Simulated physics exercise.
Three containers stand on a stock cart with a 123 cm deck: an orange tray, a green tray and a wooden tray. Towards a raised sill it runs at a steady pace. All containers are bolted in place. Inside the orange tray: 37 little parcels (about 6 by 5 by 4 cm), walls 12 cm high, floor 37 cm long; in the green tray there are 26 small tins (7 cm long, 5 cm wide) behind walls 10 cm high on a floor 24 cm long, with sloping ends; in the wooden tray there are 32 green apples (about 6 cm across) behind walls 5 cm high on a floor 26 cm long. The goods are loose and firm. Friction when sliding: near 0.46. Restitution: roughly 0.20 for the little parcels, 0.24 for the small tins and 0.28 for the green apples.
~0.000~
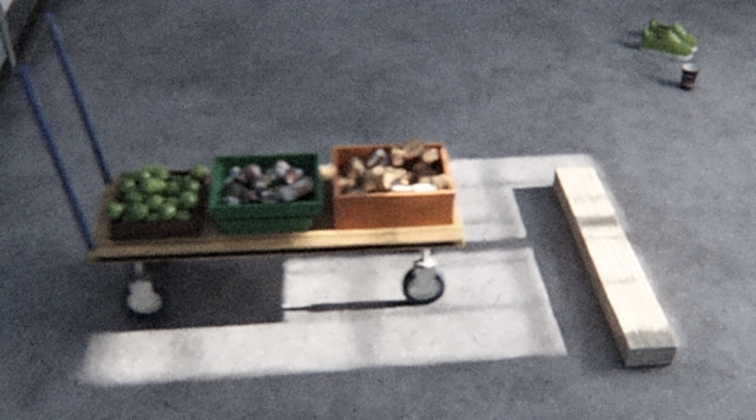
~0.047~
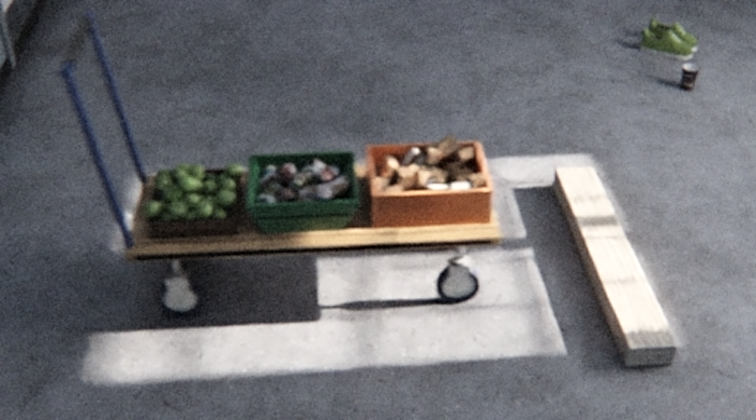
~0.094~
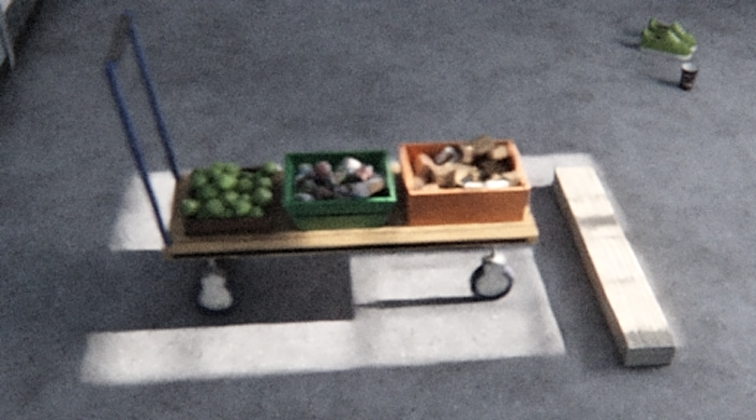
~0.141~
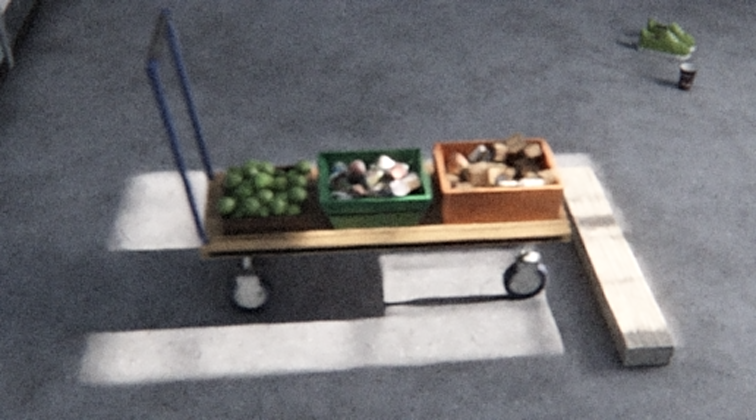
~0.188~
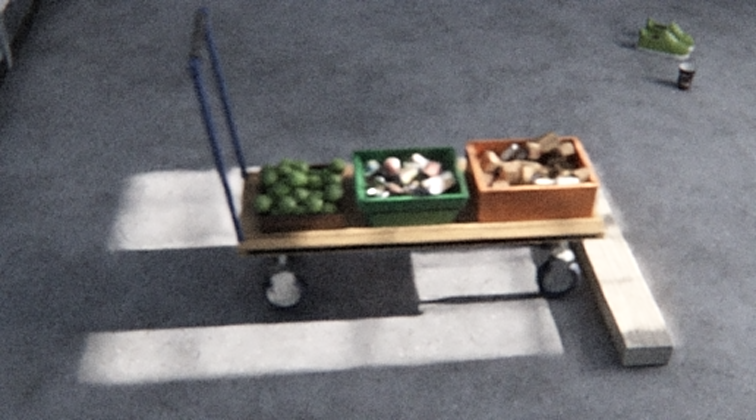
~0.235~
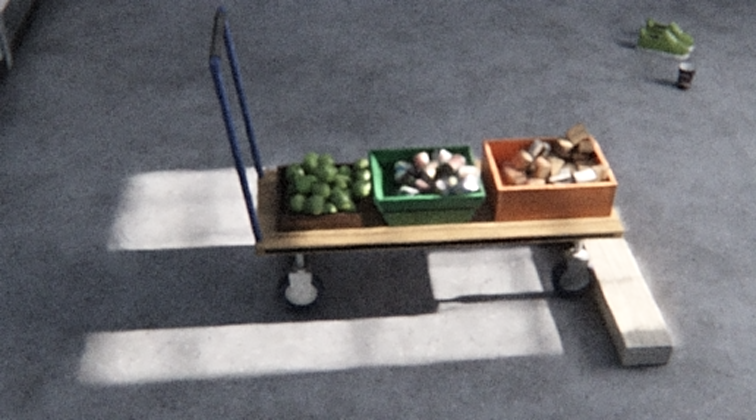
Flatbed cart carrying green apples, small tins and little parcels in three trays rolling right across grey floor to a pale wooden beam.
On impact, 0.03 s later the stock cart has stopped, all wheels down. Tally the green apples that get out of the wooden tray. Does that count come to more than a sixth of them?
Yes - A sixth is surpassed.
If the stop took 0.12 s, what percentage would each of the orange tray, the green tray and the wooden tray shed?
Orange tray 0, green tray 0, wooden tray 30 %.
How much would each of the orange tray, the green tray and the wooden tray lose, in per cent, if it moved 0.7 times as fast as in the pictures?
In that case the orange tray sheds 0 per cent, the green tray 0 per cent and the wooden tray 20 per cent.
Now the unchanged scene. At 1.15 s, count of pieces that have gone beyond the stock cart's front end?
Count: Approx. 1.
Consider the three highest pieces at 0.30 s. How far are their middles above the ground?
Some 56 cm up.
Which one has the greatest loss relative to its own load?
The wooden tray.
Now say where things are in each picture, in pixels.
In the first picture (places track the rim corner closest to us here; the camera pans a little), wooden tray (114, 224); orange tray (339, 196); 55 cm to go; all still inside.
The second picture shows wooden tray (152, 222); orange tray (377, 194); 43 cm to go.
The third picture shows wooden tray (189, 221); orange tray (413, 193); 30 cm to go.
The fourth picture shows wooden tray (226, 219); orange tray (449, 191); 18 cm to go.
The fifth picture shows wooden tray (262, 217); orange tray (485, 189); 6 cm to go.
The sixth picture shows wooden tray (280, 216); orange tray (503, 188); stopped; 3 out, the lowest apple at (362, 167).
After 0.30 s, the orange tray is down by 1 of 37, the green tray is down by 1 of 26 and the wooden tray is down by 5 of 32.
After 0.42 s, the orange tray is down by 1 of 37, the green tray is down by 2 of 26 and the wooden tray is down by 10 of 32.
After 0.65 s, the orange tray is down by 1 of 37, the green tray is down by 4 of 26 and the wooden tray is down by 11 of 32.
Outcome (at 1.15 s), the orange tray is down by 1 of 37, the green tray is down by 4 of 26 and the wooden tray is down by 12 of 32. Asked share, 12 of 32, 38 per cent.
